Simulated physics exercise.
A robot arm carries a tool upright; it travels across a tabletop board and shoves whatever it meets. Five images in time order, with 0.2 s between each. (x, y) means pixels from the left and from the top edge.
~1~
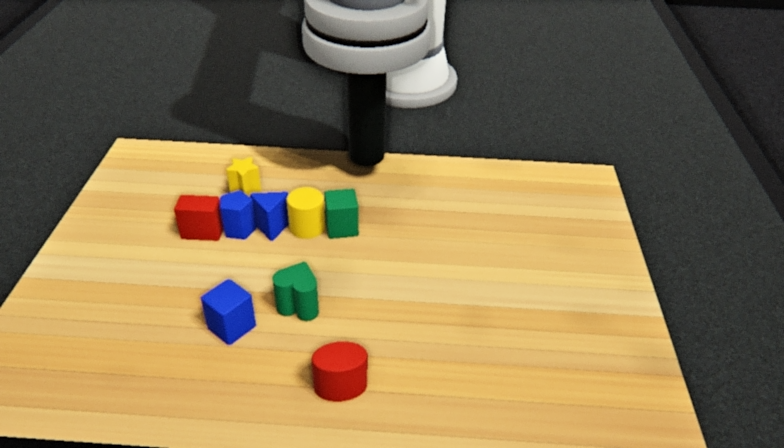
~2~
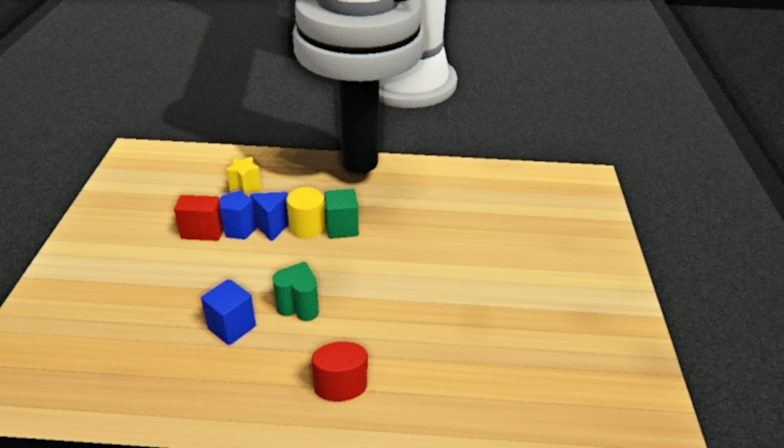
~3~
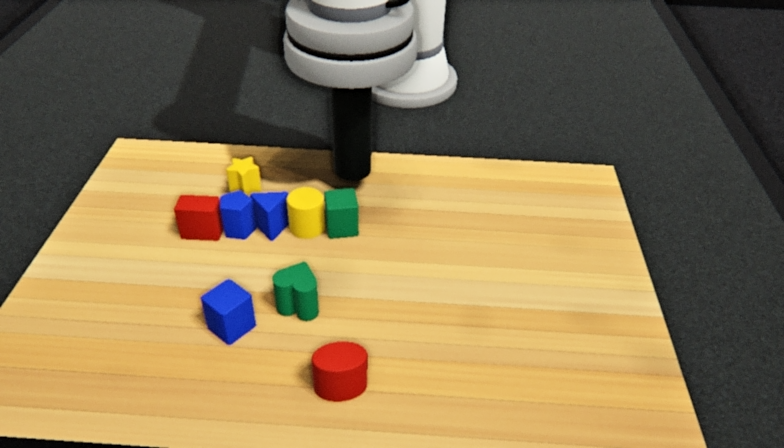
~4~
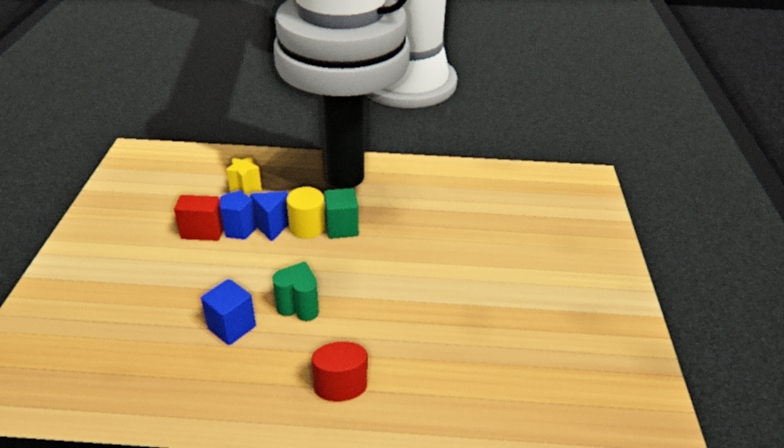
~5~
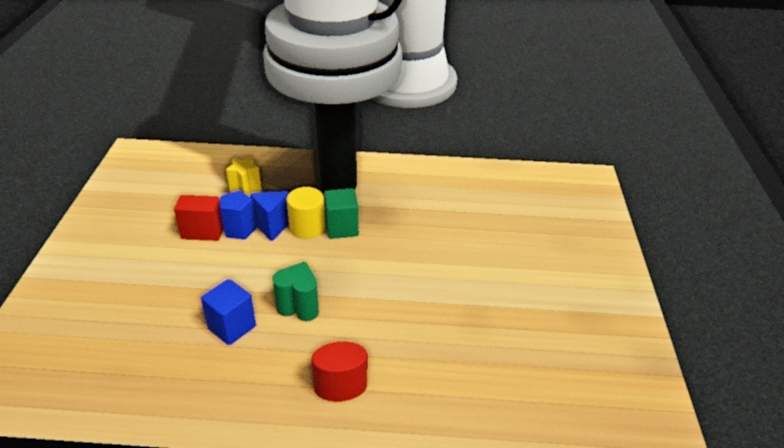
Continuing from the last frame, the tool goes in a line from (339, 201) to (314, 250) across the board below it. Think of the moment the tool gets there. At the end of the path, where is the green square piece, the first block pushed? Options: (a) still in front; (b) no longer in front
The one that fits is b, no longer in front.
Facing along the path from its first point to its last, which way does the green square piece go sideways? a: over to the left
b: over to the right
Answer: A.
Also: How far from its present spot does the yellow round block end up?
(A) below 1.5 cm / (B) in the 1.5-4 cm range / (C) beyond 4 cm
The correct letter is C.
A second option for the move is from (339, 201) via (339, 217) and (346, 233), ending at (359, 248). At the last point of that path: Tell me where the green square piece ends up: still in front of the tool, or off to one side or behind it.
When the path is over, you would find the green square piece still in front of the tool.
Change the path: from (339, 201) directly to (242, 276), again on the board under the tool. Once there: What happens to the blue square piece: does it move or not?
It's moved.
What follows on the original path. Halfway along, tool (326, 211); yellow round block (291, 209); green square piece (341, 216), turned 30° anticlockwise.
At the end, tool (313, 235); blue three-sided block (265, 199); green heart in place; yellow round block (271, 222); green square piece (344, 233), turned 60° anticlockwise.
